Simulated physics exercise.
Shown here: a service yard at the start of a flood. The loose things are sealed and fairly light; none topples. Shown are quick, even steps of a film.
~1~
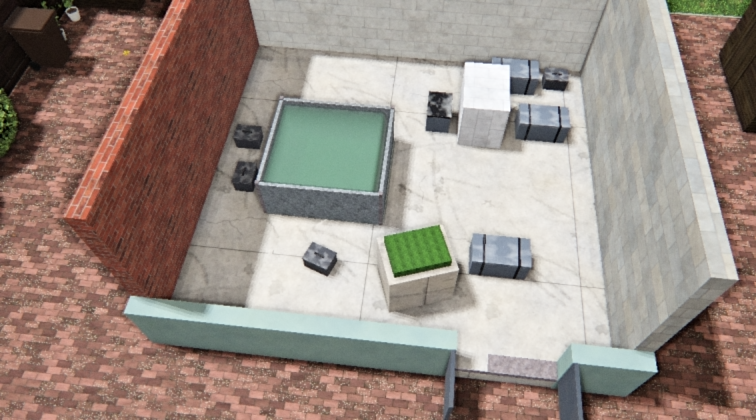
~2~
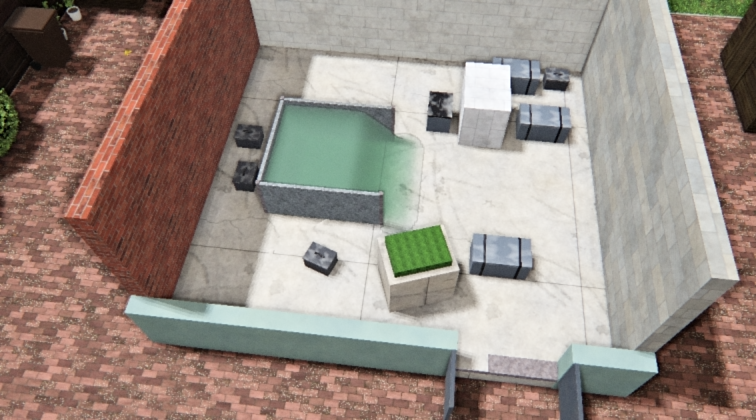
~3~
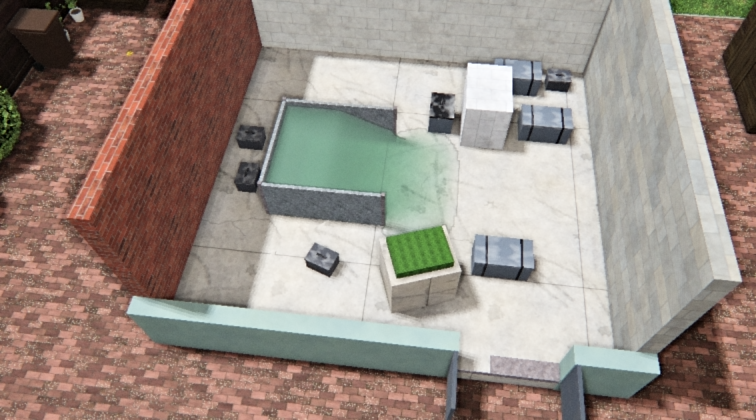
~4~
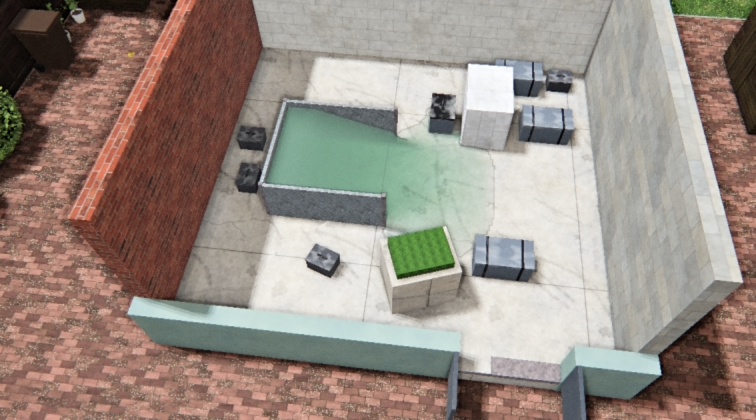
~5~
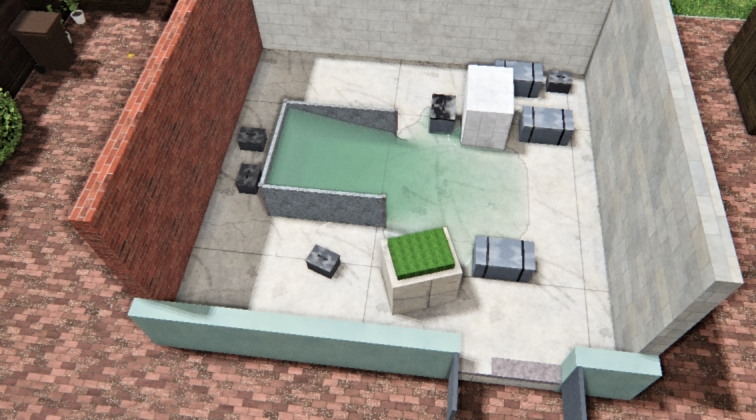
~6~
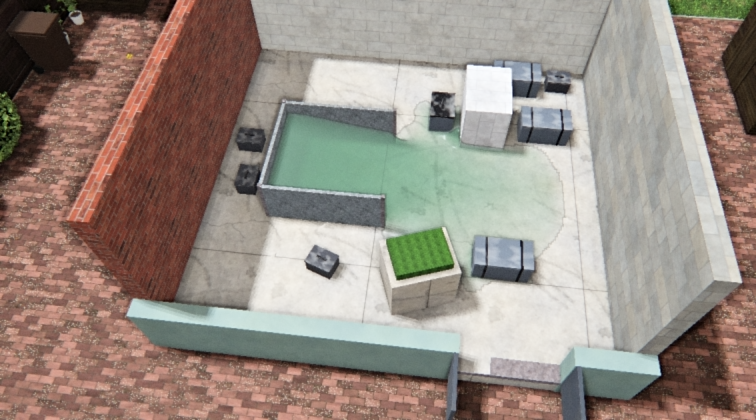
In a walled yard, green water pours from a tank's open right side and spreads rightward.
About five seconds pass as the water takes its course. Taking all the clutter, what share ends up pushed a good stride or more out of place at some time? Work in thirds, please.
My answer: One to two thirds.
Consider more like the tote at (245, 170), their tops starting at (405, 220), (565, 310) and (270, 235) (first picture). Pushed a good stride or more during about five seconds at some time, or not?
Each in turn: Pushed clear, pushed clear, stays in place.
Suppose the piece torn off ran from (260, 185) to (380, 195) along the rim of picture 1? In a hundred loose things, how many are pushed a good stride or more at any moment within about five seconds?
About 50 per cent.
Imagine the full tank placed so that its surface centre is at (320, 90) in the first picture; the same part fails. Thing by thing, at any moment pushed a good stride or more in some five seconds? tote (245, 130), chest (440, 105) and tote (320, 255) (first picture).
Well, the first one didn't get far, the second got driven a long way, and the third didn't get far.
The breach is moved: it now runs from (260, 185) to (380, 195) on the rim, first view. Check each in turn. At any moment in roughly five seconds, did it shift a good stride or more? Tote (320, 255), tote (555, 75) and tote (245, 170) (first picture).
Here's my take, in sequence: Dislodged that far, fails to go that far, and dislodged that far.
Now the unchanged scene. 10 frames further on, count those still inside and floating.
2.
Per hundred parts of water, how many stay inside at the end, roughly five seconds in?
Close to 88 per cent.
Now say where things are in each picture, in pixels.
A chest at (440, 104), on the bottom; a tote at (247, 132) rests on the ground; 0 of 8 have shifted, in the first frame.
A chest at (440, 104) rests on the ground; a tote at (248, 132) rests on the ground; 0 of 8 have shifted, in the second frame.
A chest at (442, 105), on the bottom; a tote at (250, 133) rests on the ground; 0 of 8 have shifted, in the third frame.
A chest at (443, 106), on the bottom; a tote at (251, 134), on the bottom; 0 of 8 have shifted, in the fourth frame.
A chest at (443, 106) rests on the ground; a tote at (251, 135) rests on the ground; 0 of 8 have shifted, in the fifth frame.
A chest at (443, 104) rests on the ground, close to its start; a tote at (250, 135), on the bottom; 1 of 8 have shifted, in the sixth frame.
A moment on, 0 of 8 are well off their spots; 0 afloat.
Next, 2 of 8 are well off their spots; 2 afloat.
Later, 4 of 8 are well off their spots; 3 afloat.
In the end, 4 of 8 are well off their spots, and 5 have been at some point; 4 afloat.
